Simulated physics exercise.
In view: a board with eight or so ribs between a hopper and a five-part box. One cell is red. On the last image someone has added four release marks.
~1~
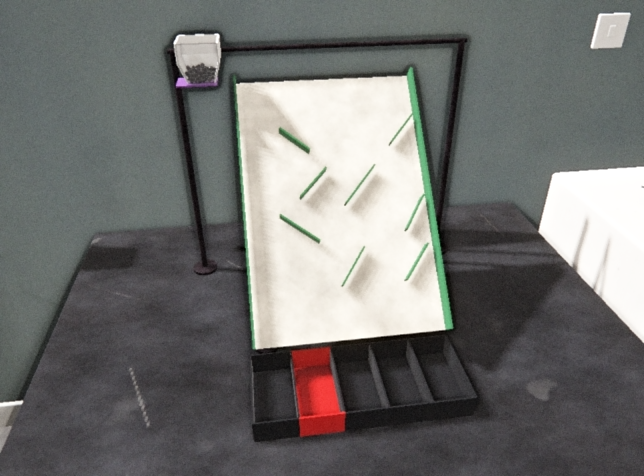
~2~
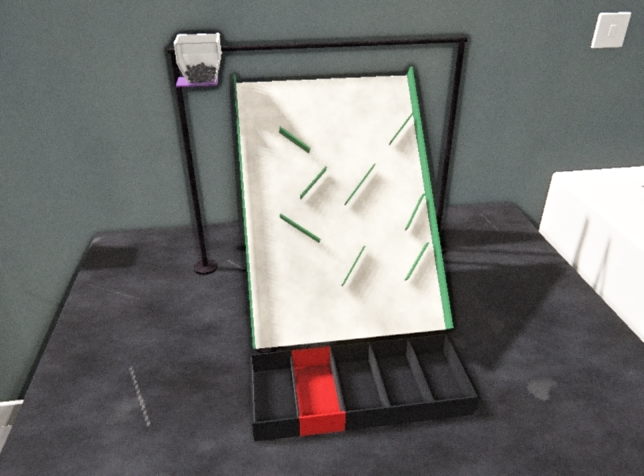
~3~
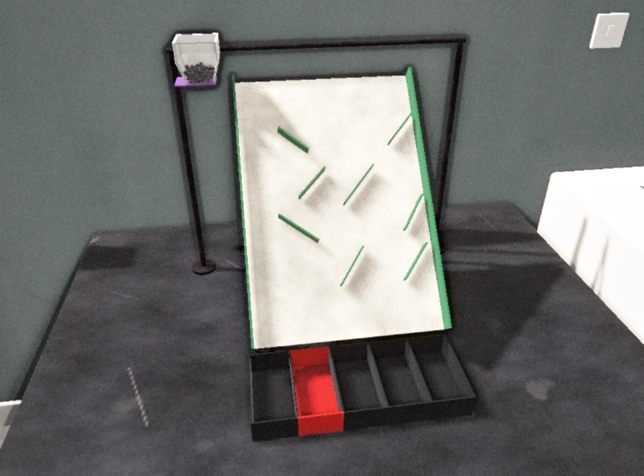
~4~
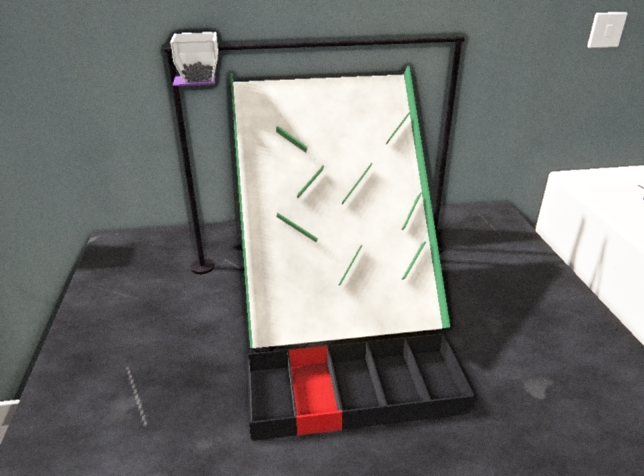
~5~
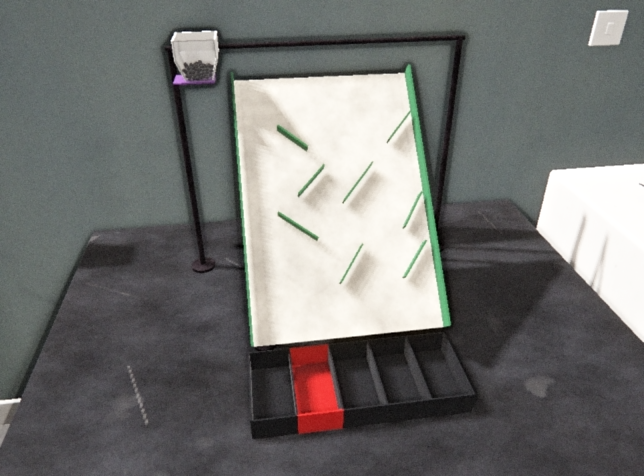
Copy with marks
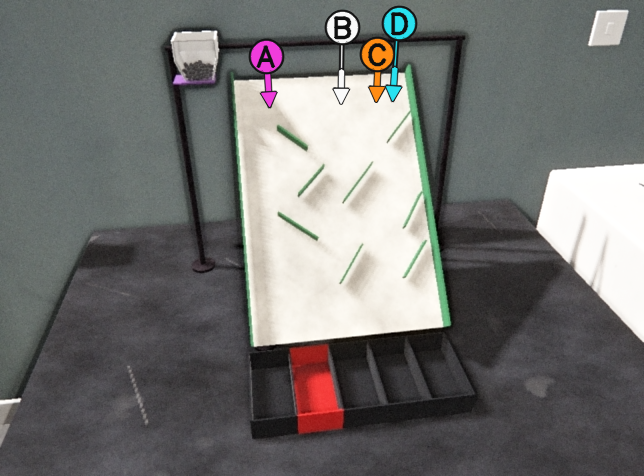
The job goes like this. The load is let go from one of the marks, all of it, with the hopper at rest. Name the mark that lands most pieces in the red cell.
Mark B.
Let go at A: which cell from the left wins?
It is the first one.
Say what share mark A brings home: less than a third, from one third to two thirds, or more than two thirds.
It is less than a third.
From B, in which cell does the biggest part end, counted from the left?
The second.
On the marked copy, mark A meets the board at (269, 101); mark B meets the board at (341, 98); mark C meets the board at (376, 96); mark D meets the board at (393, 95).
With A, roughly a quarter in the red cell, roughly two thirds in other cells, about a tenth held on the board.
With B, roughly two thirds in the red cell, roughly a quarter in other cells, about a tenth held on the board.
With C, roughly a quarter in the red cell, the larger part in other cells.
With D, roughly a quarter in the red cell, roughly two thirds in other cells, about a tenth held on the board.
